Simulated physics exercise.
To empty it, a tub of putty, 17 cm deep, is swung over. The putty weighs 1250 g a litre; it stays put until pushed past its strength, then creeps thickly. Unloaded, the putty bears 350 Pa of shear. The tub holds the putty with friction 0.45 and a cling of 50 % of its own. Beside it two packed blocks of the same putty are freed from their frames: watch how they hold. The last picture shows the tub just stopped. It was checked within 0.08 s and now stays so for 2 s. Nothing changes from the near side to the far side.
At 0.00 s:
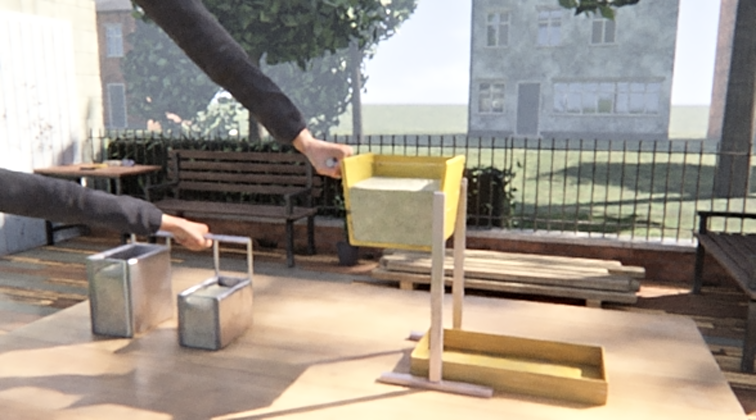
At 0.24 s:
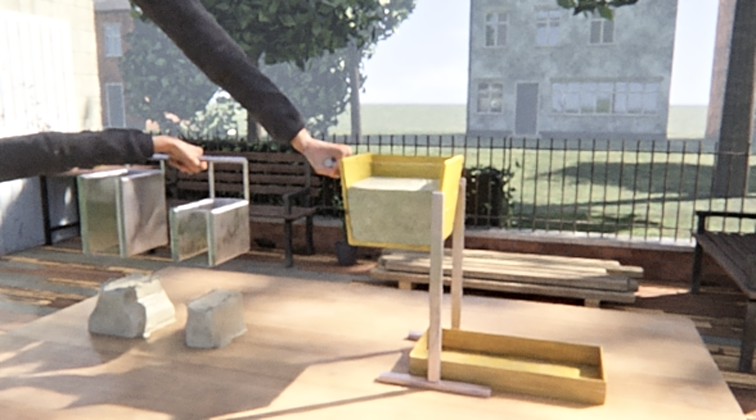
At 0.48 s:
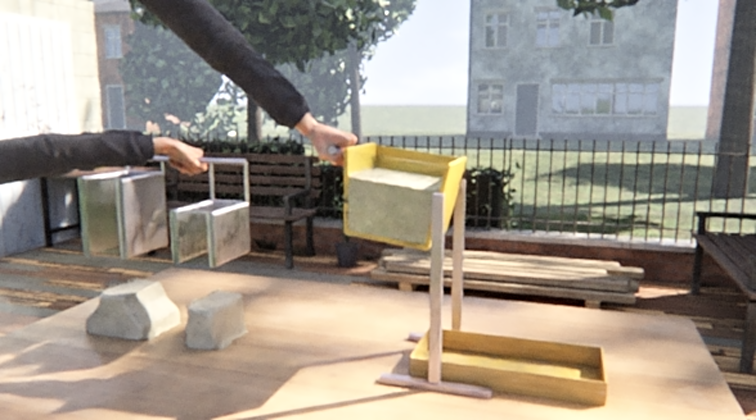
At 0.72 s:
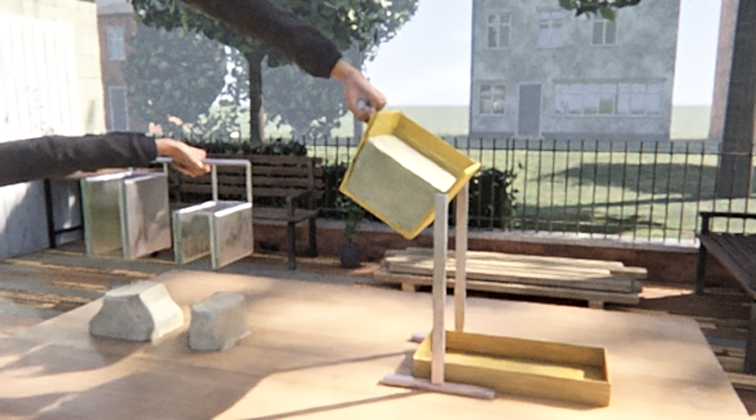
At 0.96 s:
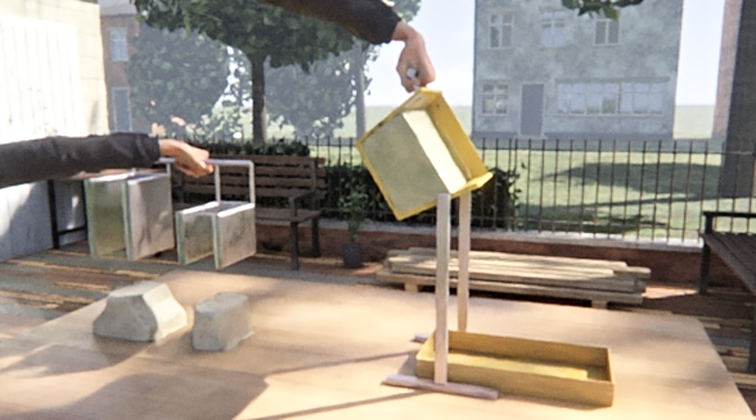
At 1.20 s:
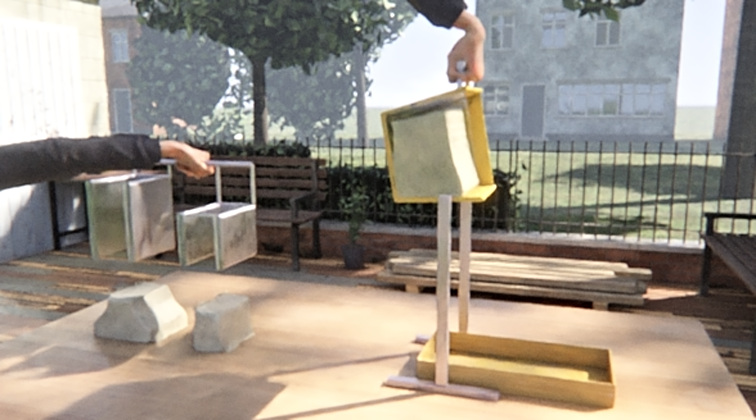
Two hands worked at a wooden table: one lifted two metal boxes off blocks of grey putty, which slumped a little, then the other swung a yellow tub of putty up onto its side.
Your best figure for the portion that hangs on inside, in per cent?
It comes to some 68 %.
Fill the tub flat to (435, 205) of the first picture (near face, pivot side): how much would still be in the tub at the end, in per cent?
Then about 100 %.
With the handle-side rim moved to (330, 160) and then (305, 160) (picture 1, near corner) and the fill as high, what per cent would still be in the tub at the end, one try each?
In turn about 55 %, 40 %.
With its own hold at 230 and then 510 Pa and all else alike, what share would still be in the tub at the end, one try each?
In turn about 55 %, 100 %.
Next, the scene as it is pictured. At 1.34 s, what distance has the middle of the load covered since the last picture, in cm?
About 3 cm.
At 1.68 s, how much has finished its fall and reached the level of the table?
Some 0 per cent.
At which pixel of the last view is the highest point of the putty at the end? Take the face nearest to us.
Near (438, 151).
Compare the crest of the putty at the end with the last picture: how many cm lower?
Some 8 cm.
After 1.34 s, the tub is at 80 degrees and holds 99 %.
After 1.51 s, the tub is at 80 degrees and holds 84 %.
After 1.68 s, the tub is at 80 degrees and holds 71 %.
After 1.85 s, the tub is at 80 degrees and holds 68 %.
After 3.20 s, at the end, the tub is at 80 degrees and holds 68 %.
